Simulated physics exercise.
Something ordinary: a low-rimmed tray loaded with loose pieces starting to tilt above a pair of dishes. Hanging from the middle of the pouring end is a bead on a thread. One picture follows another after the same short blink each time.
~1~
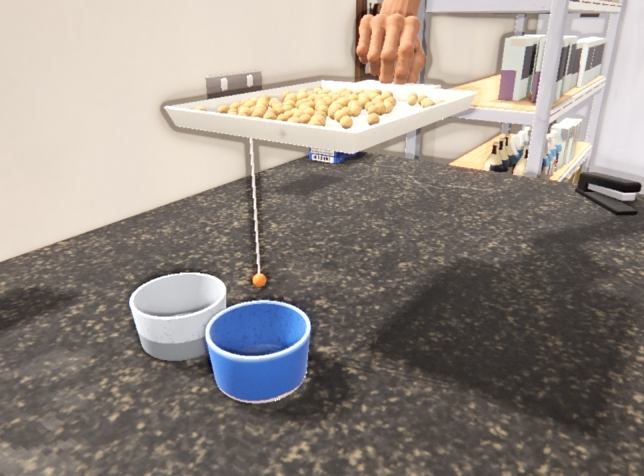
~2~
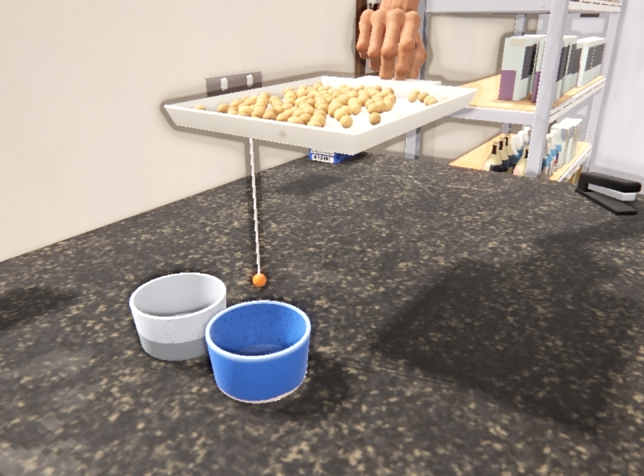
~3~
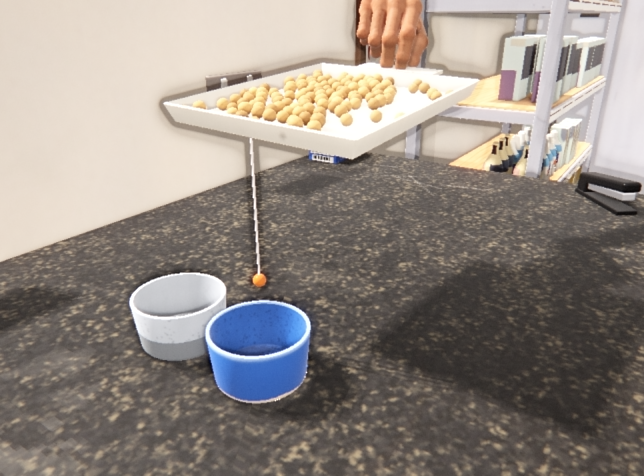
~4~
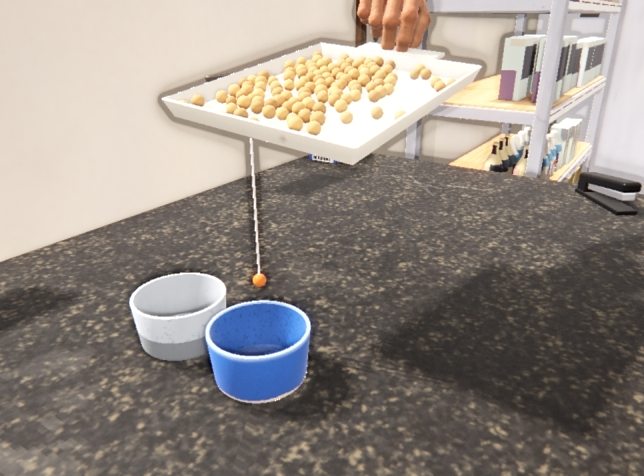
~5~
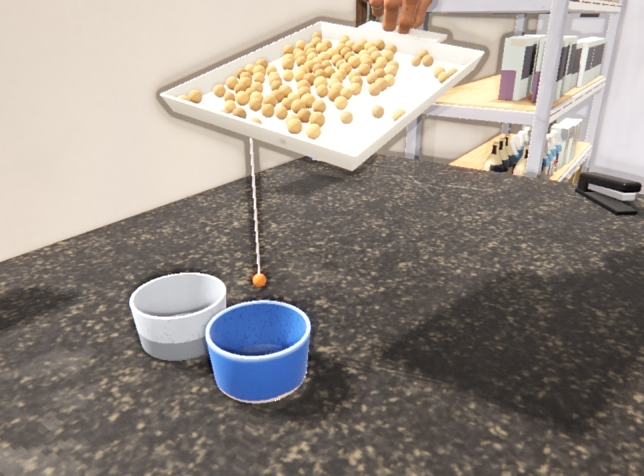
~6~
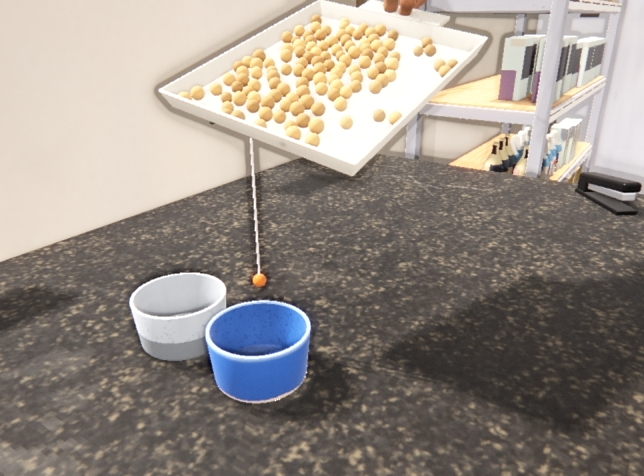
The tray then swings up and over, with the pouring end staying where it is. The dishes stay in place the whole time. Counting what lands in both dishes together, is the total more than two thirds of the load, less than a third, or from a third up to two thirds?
The total is less than a third of the load.
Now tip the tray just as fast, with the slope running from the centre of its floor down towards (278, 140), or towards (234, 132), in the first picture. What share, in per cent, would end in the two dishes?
First case about 40 percent; second case about 60 percent.
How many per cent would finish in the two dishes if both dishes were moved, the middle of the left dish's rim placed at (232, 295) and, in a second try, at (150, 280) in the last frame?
You'd get 40 in a hundred the first time and 0 in a hundred the second.
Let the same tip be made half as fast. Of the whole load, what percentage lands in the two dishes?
I'd put it at some 10 per cent.
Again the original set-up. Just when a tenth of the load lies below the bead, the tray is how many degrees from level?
Somewhere near 60°.
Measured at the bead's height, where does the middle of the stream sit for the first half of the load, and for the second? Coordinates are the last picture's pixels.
Around (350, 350) first; around (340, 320) second.
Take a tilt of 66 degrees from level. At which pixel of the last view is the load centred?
Close to (332, 235).
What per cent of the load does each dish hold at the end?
Left 0 %, right 10 %.
Shortly afterwards, tray tipped steeply; near a third on the tray; only a few in the right dish; near a quarter outside both; near a third in the air.
Next, tray tipped past a quarter turn; a little in the right dish; the bulk outside both; only a few in the air.
Some moments later, tray tipped past a quarter turn; a little in the right dish; the bulk outside both.
In the end, tray tipped past a quarter turn; a little in the right dish; none at all in the left dish; the bulk outside both.
